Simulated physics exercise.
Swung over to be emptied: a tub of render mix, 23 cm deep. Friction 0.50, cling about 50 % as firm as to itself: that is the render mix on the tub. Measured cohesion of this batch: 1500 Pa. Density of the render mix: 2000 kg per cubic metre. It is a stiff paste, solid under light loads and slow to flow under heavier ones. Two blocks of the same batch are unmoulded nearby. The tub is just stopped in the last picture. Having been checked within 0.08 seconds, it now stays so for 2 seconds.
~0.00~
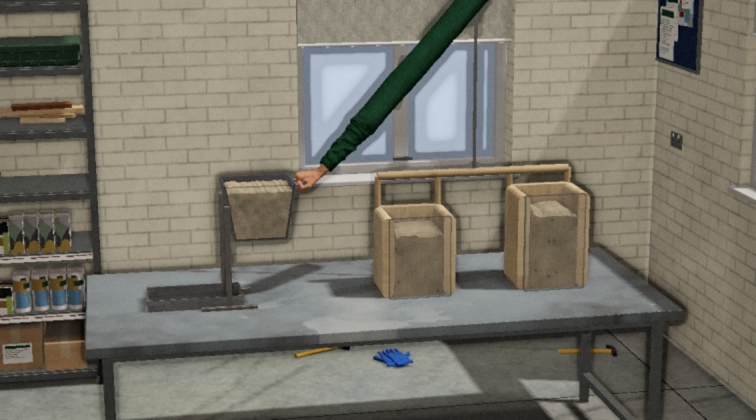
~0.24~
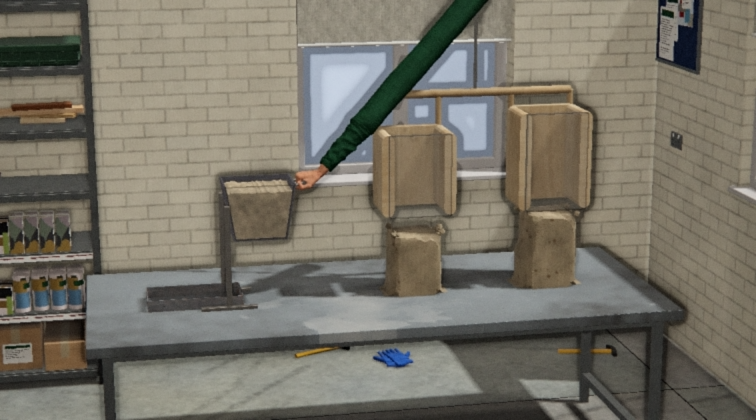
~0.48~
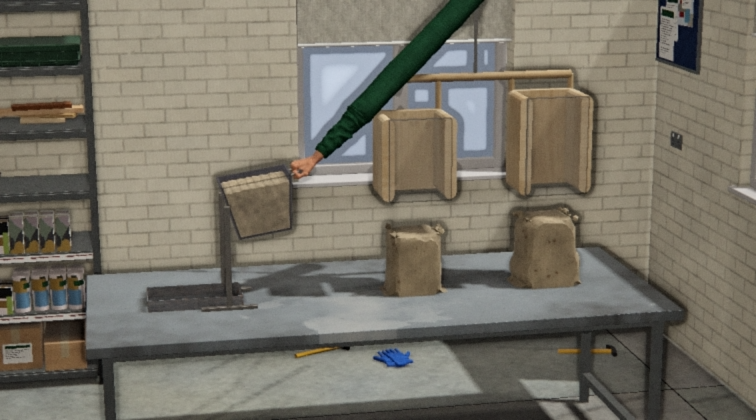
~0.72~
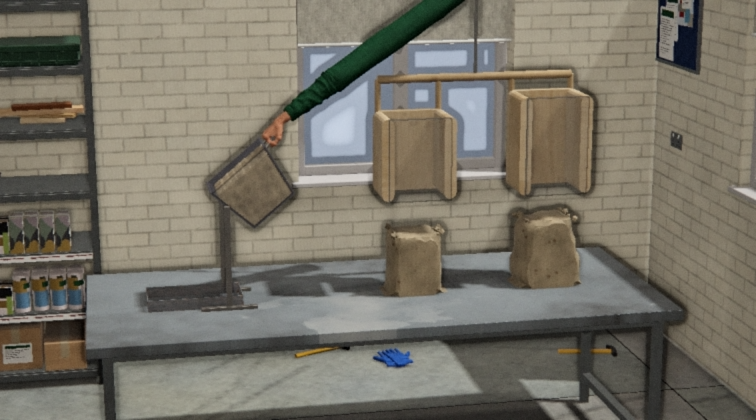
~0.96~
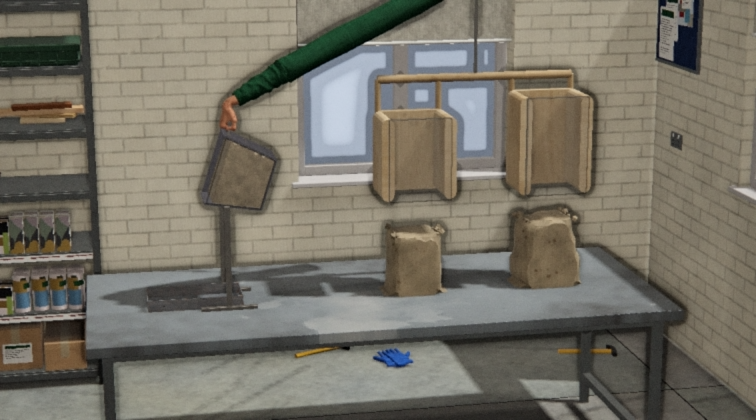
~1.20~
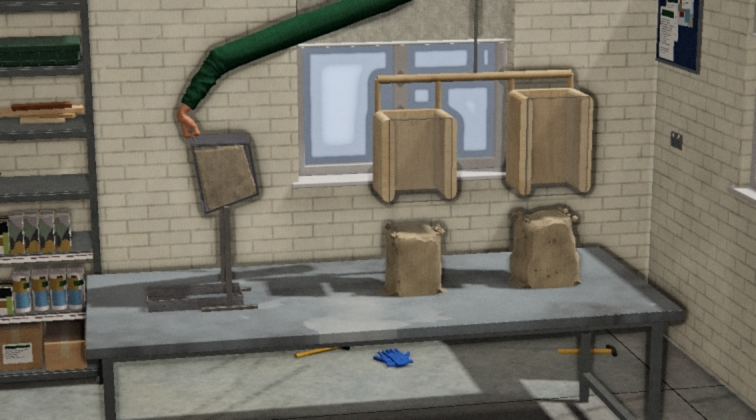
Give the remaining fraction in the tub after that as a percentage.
Close to 0 per cent.
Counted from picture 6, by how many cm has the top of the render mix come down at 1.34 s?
Roughly 2 cm.
By 1.34 s, the tub is at 99 degrees and holds 86 %.
By 1.51 s, the tub is at 99 degrees and holds 53 %.
By 1.68 s, the tub is at 99 degrees and holds 20 %.
By 1.85 s, the tub is at 99 degrees and holds 0 %.
By 3.20 s, at the end, the tub is at 99 degrees and holds 0 %.
